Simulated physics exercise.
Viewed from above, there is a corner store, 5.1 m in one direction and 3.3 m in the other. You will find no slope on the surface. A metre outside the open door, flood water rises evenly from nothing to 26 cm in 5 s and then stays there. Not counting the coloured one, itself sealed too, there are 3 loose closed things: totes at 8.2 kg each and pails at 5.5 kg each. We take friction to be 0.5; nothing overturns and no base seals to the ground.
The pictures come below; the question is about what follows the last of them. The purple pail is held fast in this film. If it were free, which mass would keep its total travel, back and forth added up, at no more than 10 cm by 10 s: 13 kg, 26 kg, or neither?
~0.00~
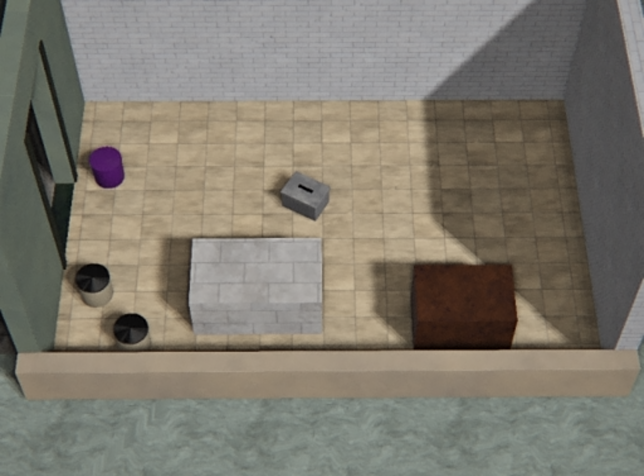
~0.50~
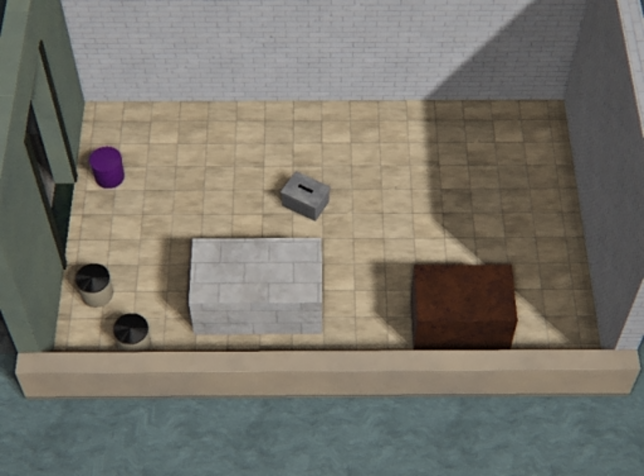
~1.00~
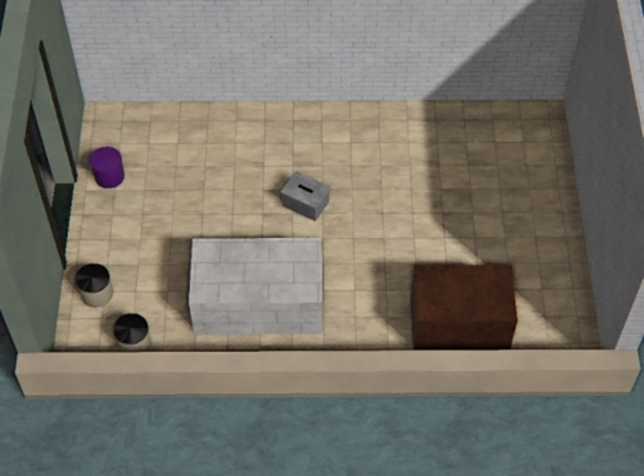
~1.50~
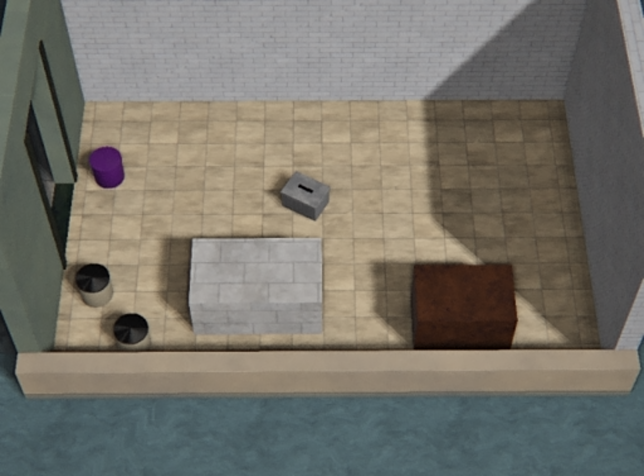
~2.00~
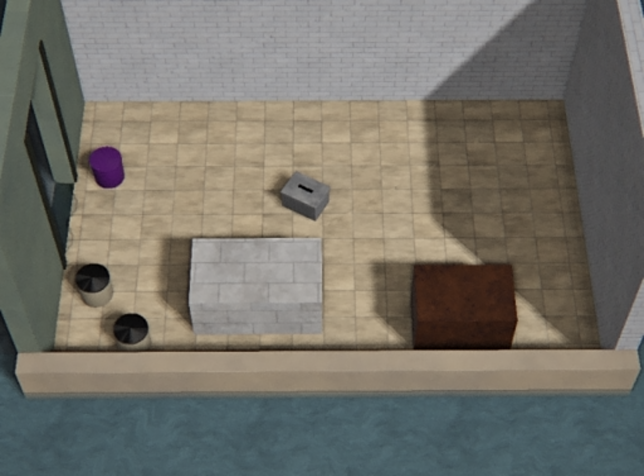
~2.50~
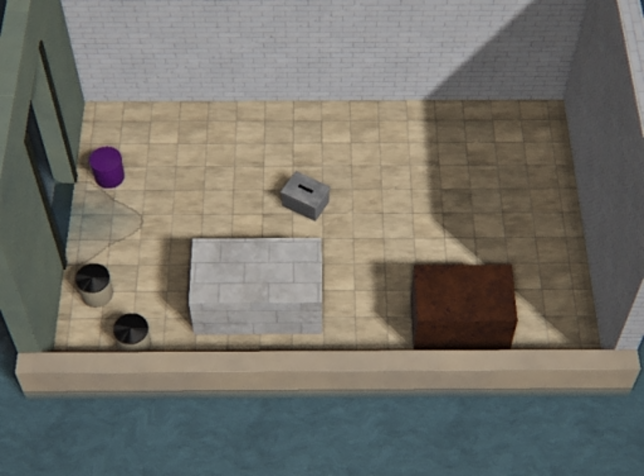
13 kg already does it.
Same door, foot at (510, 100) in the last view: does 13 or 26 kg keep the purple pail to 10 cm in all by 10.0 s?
Then the lower weight is enough.
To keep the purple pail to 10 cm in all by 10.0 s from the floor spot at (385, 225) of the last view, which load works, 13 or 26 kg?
Here the lighter suffices.
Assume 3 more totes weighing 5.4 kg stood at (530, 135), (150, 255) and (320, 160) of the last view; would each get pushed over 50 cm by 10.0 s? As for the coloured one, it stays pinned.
In turn: Within it, beyond it, beyond it.
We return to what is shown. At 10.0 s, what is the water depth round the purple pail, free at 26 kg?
Something like 7 centimetres.
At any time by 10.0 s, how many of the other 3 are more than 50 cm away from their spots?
1.
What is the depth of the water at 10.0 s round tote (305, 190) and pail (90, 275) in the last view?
First about 13 cm, second about 6 cm.
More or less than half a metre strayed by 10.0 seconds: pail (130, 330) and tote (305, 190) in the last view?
First below the mark, then above the mark.
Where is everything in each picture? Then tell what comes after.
The first picture shows the purple pail at (106, 159), on the bottom; water covers 0.0 m2; 0 of 4 have shifted.
The second picture shows the purple pail at (106, 159) rests on the ground; water covers 0.0 m2; 0 of 4 have shifted.
The third picture shows the purple pail at (106, 159), on the bottom; 0.0 m2 under water; 0 of 4 have shifted.
The fourth picture shows the purple pail at (106, 159) rests on the ground; 0.0 m2 under water; 0 of 4 have shifted.
The fifth picture shows the purple pail at (106, 159) rests on the ground; 0.0 m2 under water; 0 of 4 have shifted.
The sixth picture shows the purple pail at (106, 159), on the bottom; 0.4 m2 under water; 0 of 4 have shifted.
After 3.5 s the purple pail would be 0 cm from its start with 13 kg and 0 cm from its start with 26 kg; 3 cm of water round it then.
After 4.5 s the purple pail would be 0 cm from its start with 13 kg and 0 cm from its start with 26 kg; 5 cm of water round it then.
After 7.0 s the purple pail would be 5 cm from its start with 13 kg and 0 cm from its start with 26 kg; 6 cm of water round it then.
After 10.0 s the purple pail would be 5 cm from its start with 13 kg and 0 cm from its start with 26 kg; 7 cm of water round it then.
